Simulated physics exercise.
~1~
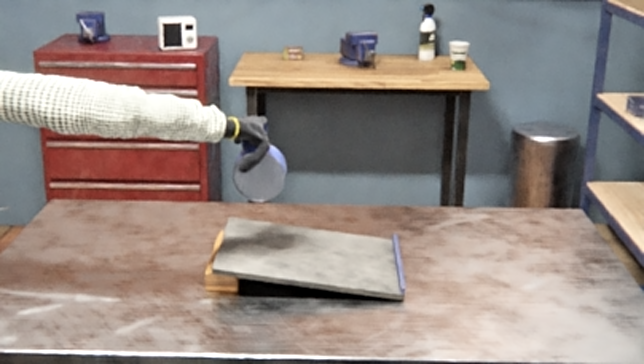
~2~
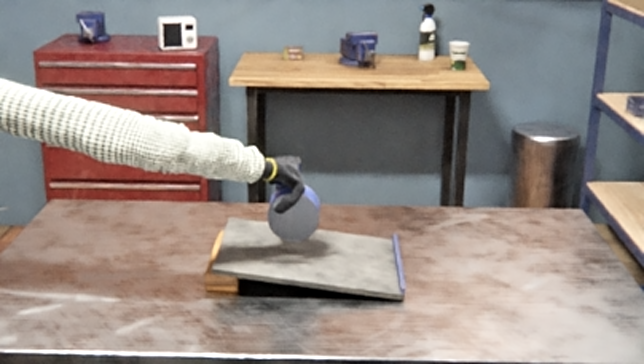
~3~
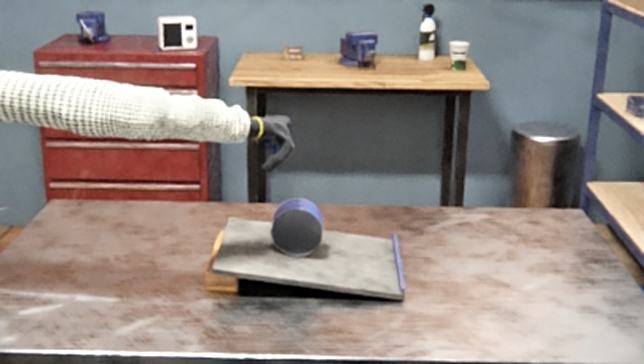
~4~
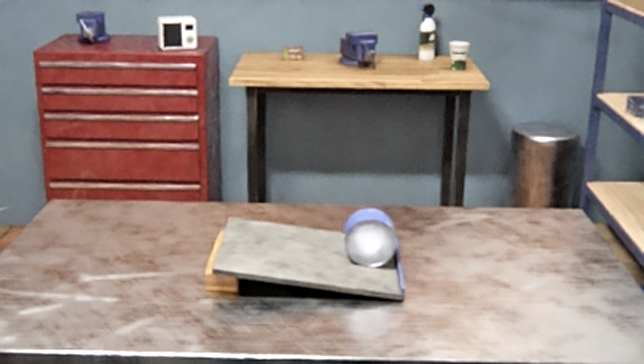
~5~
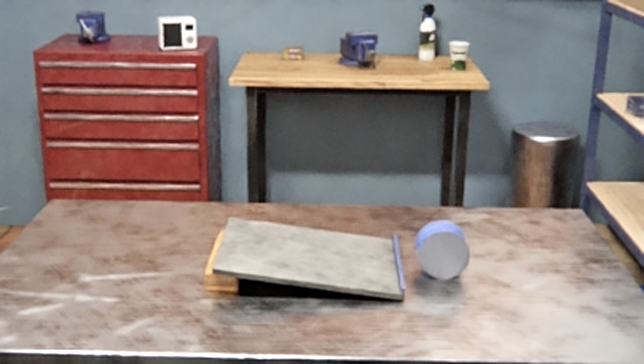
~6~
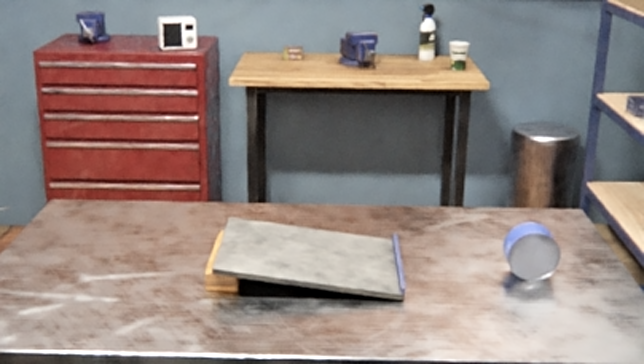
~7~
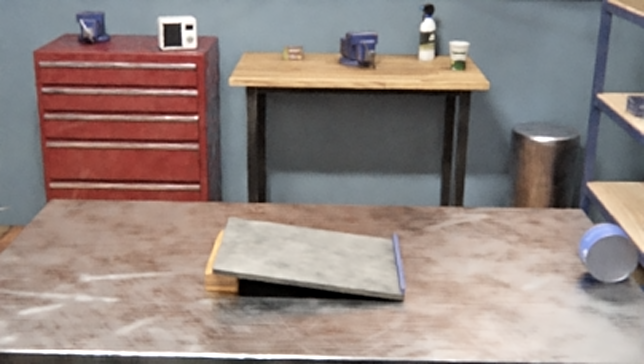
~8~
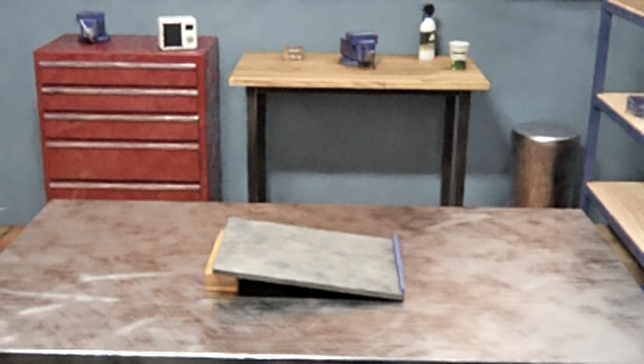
A blue tub was lowered by a gloved hand onto a gray board propped on a block, and once let go it rolled down the slope to the right, went off the board, and crossed the table until it was out of view.
